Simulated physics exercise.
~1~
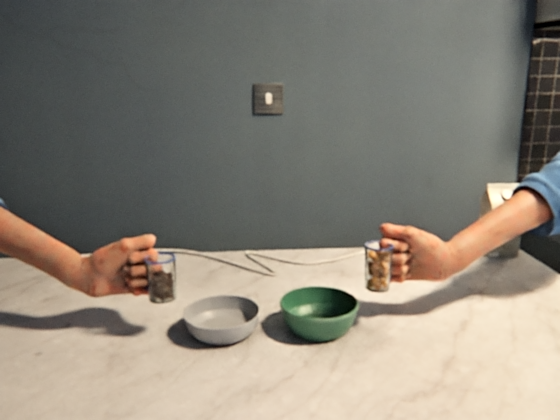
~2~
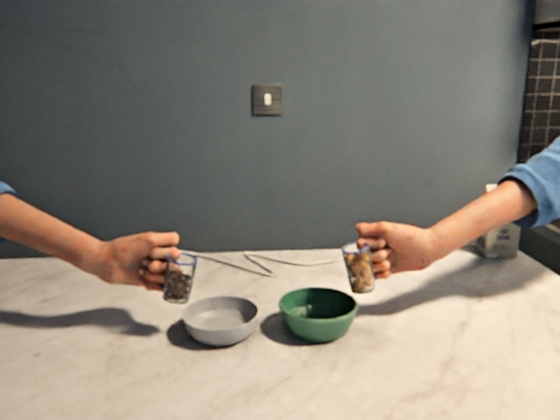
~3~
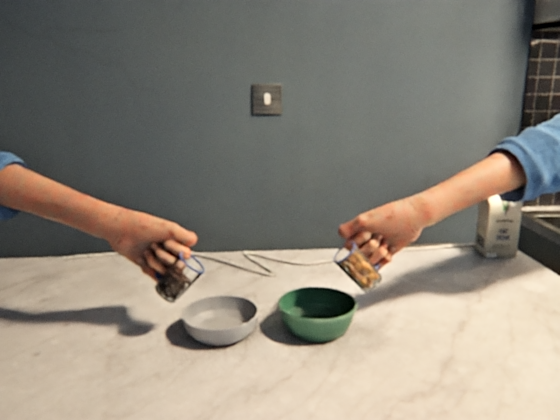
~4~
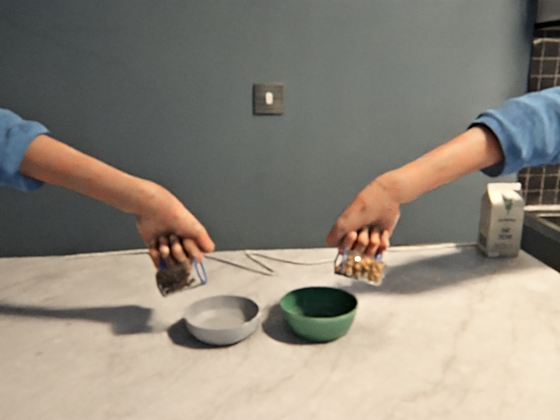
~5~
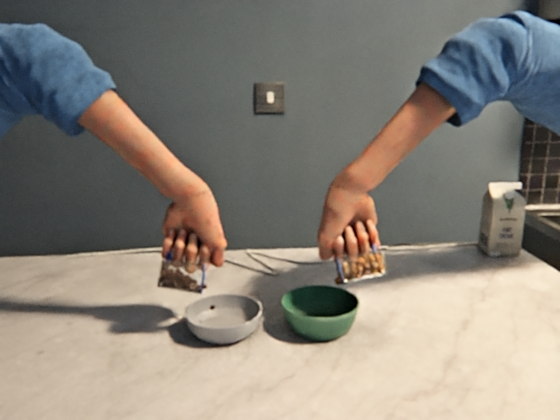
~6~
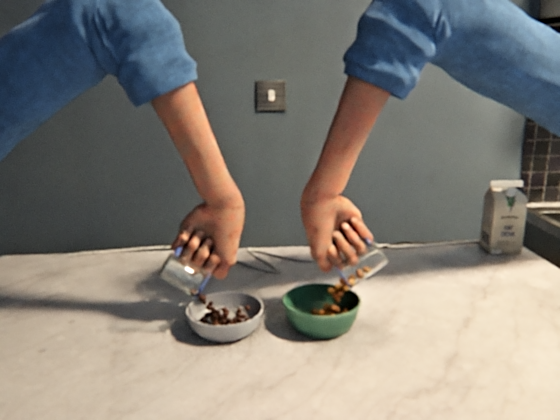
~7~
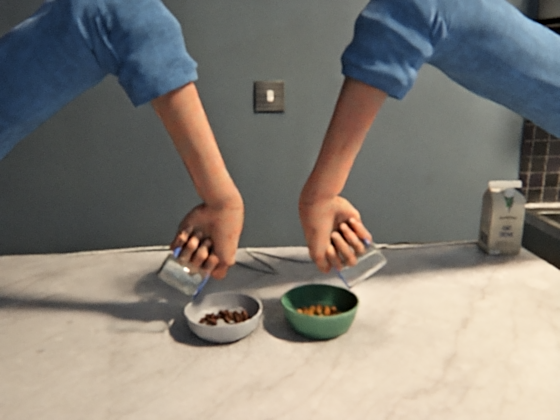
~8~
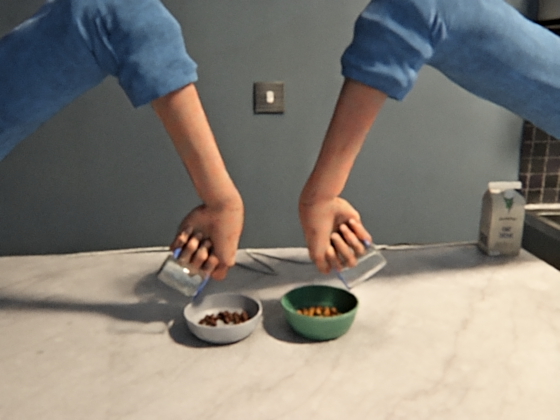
In this clip, two hands hold clear cups of small, dry pieces above a gray bowl and a green bowl on a marble counter, then tilt them inward until the contents tumble out. All the pieces settle inside the bowls while the hands keep the emptied cups tipped above.
